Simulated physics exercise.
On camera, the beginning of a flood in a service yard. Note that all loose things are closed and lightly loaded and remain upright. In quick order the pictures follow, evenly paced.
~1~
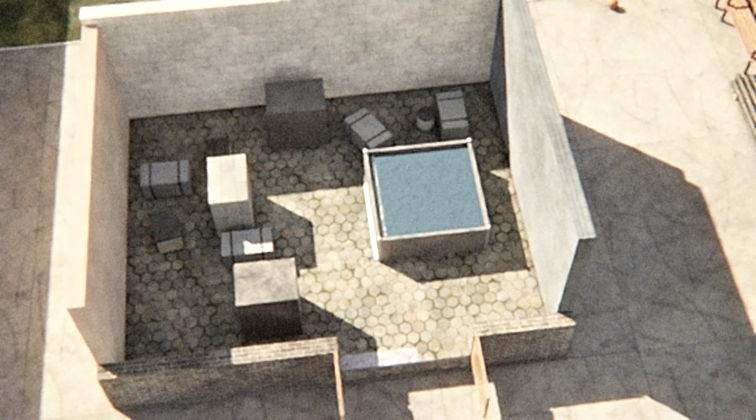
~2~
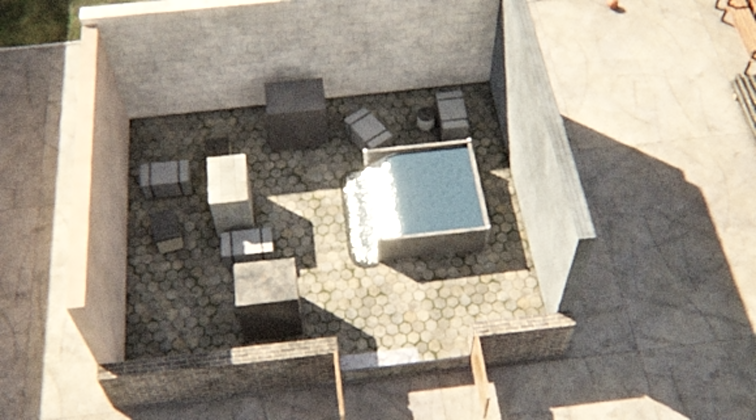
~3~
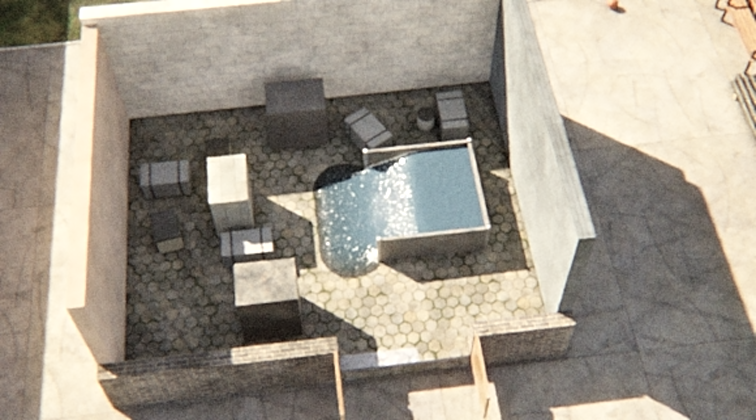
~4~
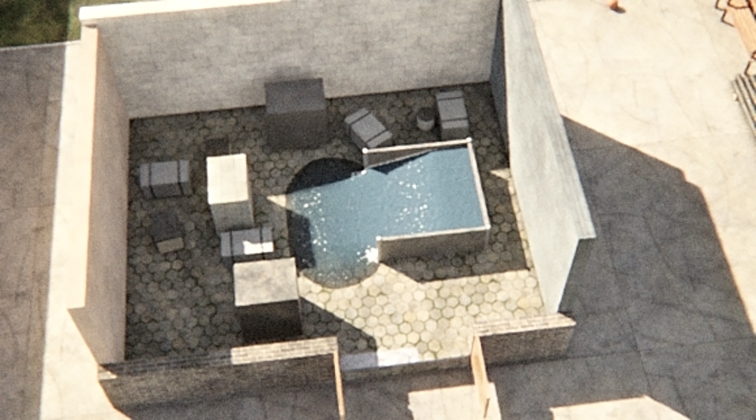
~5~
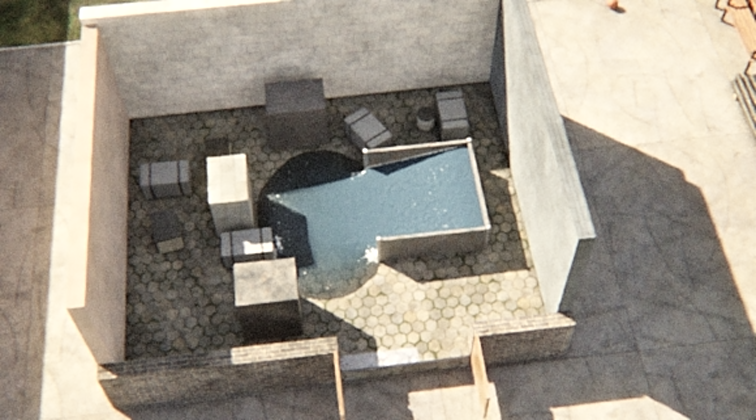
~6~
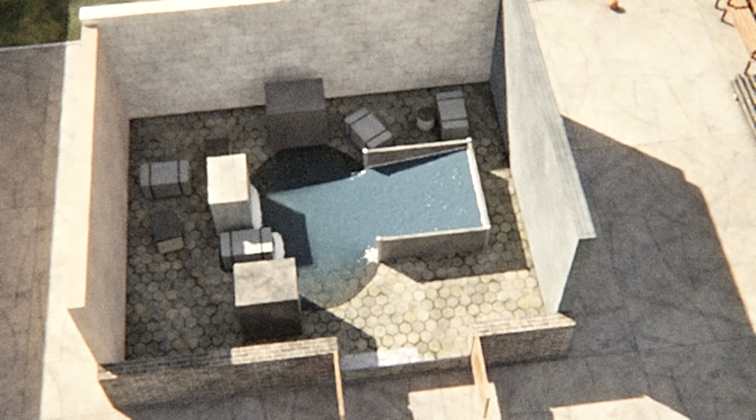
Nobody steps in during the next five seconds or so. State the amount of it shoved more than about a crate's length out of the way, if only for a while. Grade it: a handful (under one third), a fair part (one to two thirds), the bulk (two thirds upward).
A handful.
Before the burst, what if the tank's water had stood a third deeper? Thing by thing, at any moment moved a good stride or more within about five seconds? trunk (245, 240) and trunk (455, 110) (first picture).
First: At least that much; second: Shy of that.
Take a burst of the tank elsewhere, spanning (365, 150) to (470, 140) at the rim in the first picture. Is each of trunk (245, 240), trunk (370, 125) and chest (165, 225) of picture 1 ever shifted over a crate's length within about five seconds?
Object by object: Less than that, displaced that much, less than that.
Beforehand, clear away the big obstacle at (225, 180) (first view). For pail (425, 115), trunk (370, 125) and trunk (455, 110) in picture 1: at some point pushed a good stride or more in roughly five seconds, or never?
Fell short, fell short and fell short.
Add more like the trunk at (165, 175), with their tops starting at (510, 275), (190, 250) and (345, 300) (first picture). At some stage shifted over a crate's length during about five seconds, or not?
Stays put, shoved clear, stays put.
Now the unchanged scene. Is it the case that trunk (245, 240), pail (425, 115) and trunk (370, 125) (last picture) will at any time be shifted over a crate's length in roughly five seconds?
Going through them in order: First got well clear, second kept nearby, third kept nearby.
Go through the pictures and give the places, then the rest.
The first picture shows a trunk at (247, 242), on the bottom; a chest at (218, 150), on the bottom; 0 of 7 have shifted.
The second picture shows a trunk at (247, 242) rests on the ground; a chest at (218, 150), on the bottom; 0 of 7 have shifted.
The third picture shows a trunk at (247, 242), on the bottom; a chest at (218, 150) rests on the ground; 0 of 7 have shifted.
The fourth picture shows a trunk at (247, 242), on the bottom; a chest at (218, 150) rests on the ground; 0 of 7 have shifted.
The fifth picture shows a trunk at (247, 242) rests on the ground; a chest at (218, 150), on the bottom; 0 of 7 have shifted.
The sixth picture shows a trunk at (246, 242) rests on the ground; a chest at (218, 150), on the bottom; 0 of 7 have shifted.
A moment on, 0 of 7 are well off their spots; 0 afloat.
Next, 1 of 7 are well off their spots; 1 afloat.
Later, 1 of 7 are well off their spots; 1 afloat.
In the end, 2 of 7 are well off their spots, and 2 have been at some point; 2 afloat.
